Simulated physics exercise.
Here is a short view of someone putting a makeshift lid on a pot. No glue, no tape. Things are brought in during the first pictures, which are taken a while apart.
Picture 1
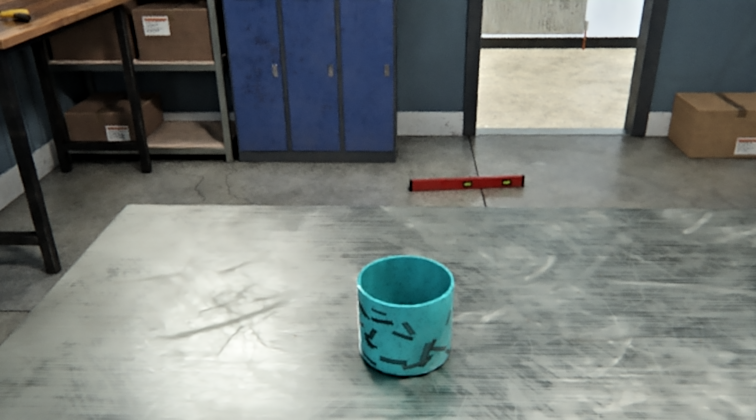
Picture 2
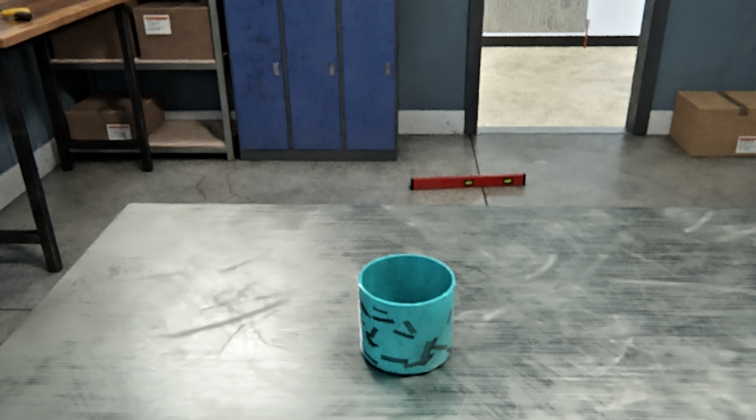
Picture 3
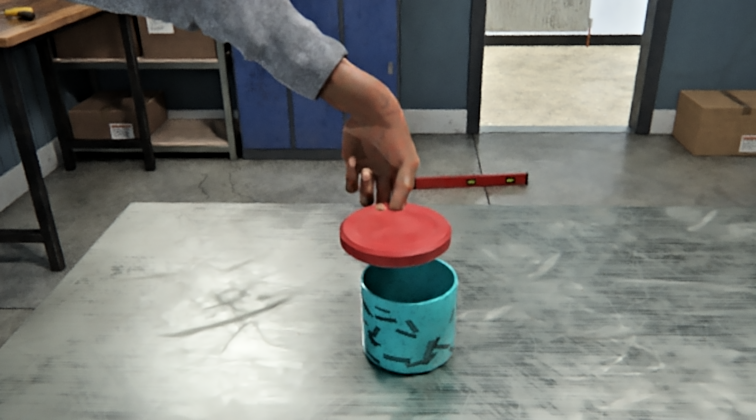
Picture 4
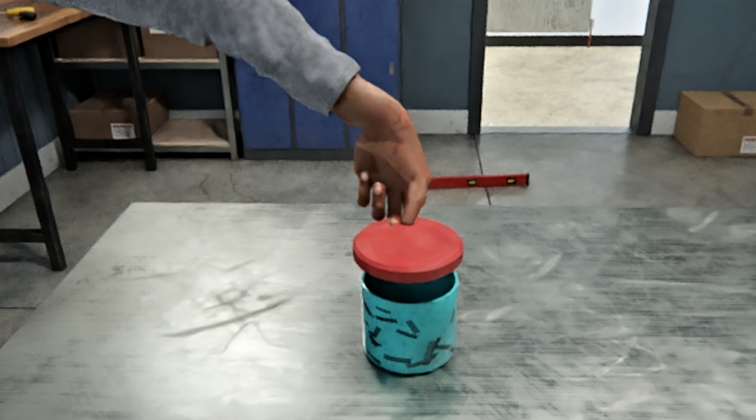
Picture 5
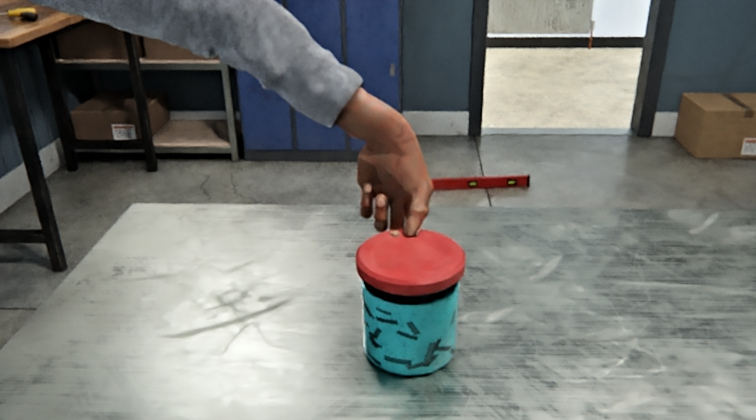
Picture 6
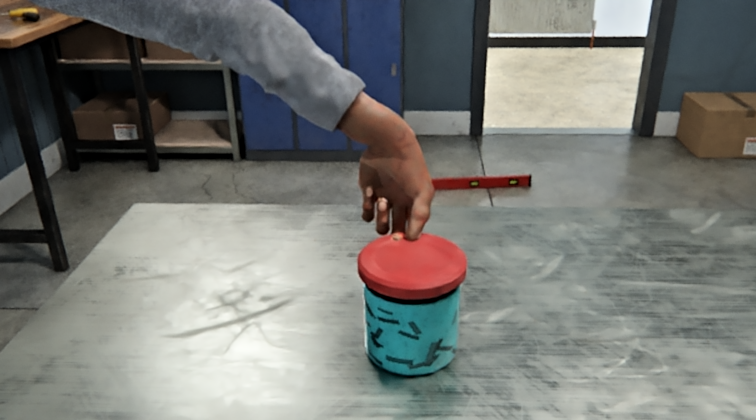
The clip opens on an open teal pot with dark marks standing alone on a grey tabletop. A hand in a grey sleeve then appears from the upper left, holding a round red lid above it, and lowers the lid slightly rightward onto the rim, fingers still touching the top.
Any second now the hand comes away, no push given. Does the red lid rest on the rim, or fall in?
It does not fall through.
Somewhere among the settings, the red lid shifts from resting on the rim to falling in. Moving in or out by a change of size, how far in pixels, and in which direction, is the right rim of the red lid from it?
8 pixels to the left.
Then, 0.10 s later than the last frame, red lid moving near (412, 271).
Then, 0.22 s later than the last frame, red lid sitting on the rim near (412, 272).
When it is over, the red lid rests on the rim, near (412, 272).
